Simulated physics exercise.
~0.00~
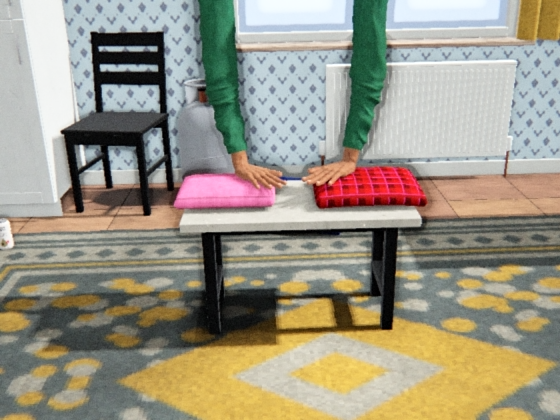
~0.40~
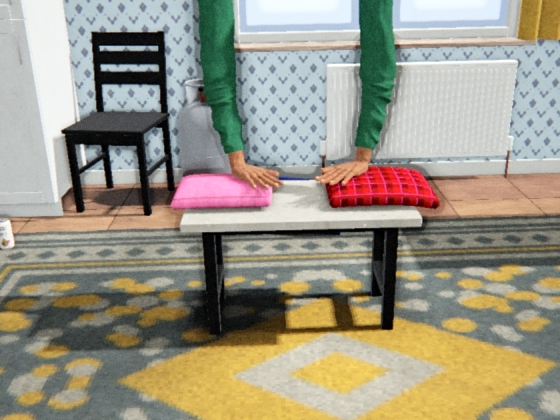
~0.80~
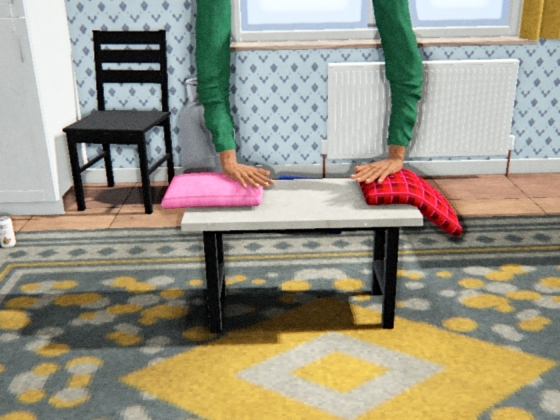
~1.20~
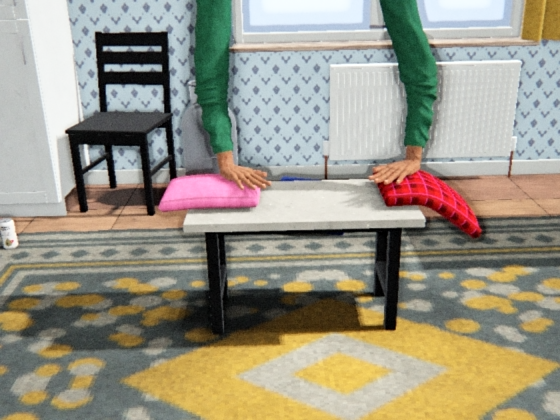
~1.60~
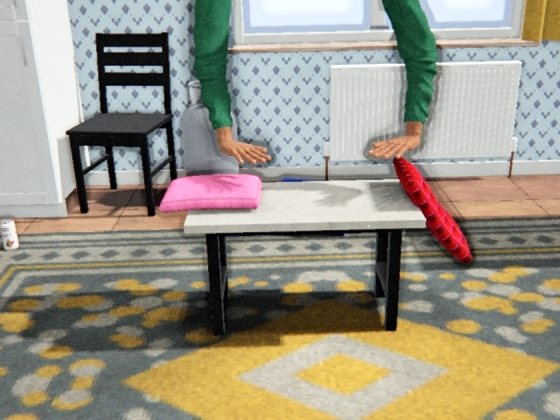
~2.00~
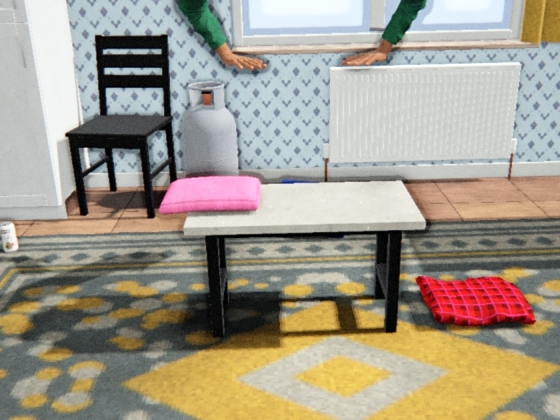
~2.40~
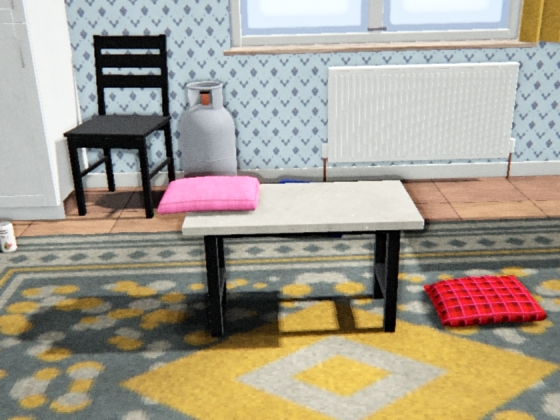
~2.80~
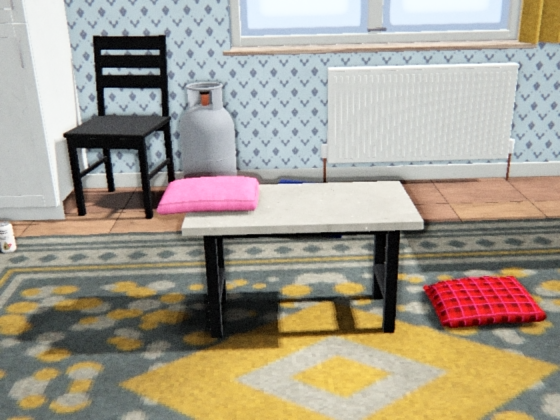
Two hands slid a pink folded blanket slightly left and a red cushion right along a low table, then lifted away as the cushion tipped off the end and landed on the patterned rug, leaving the pink one on top.
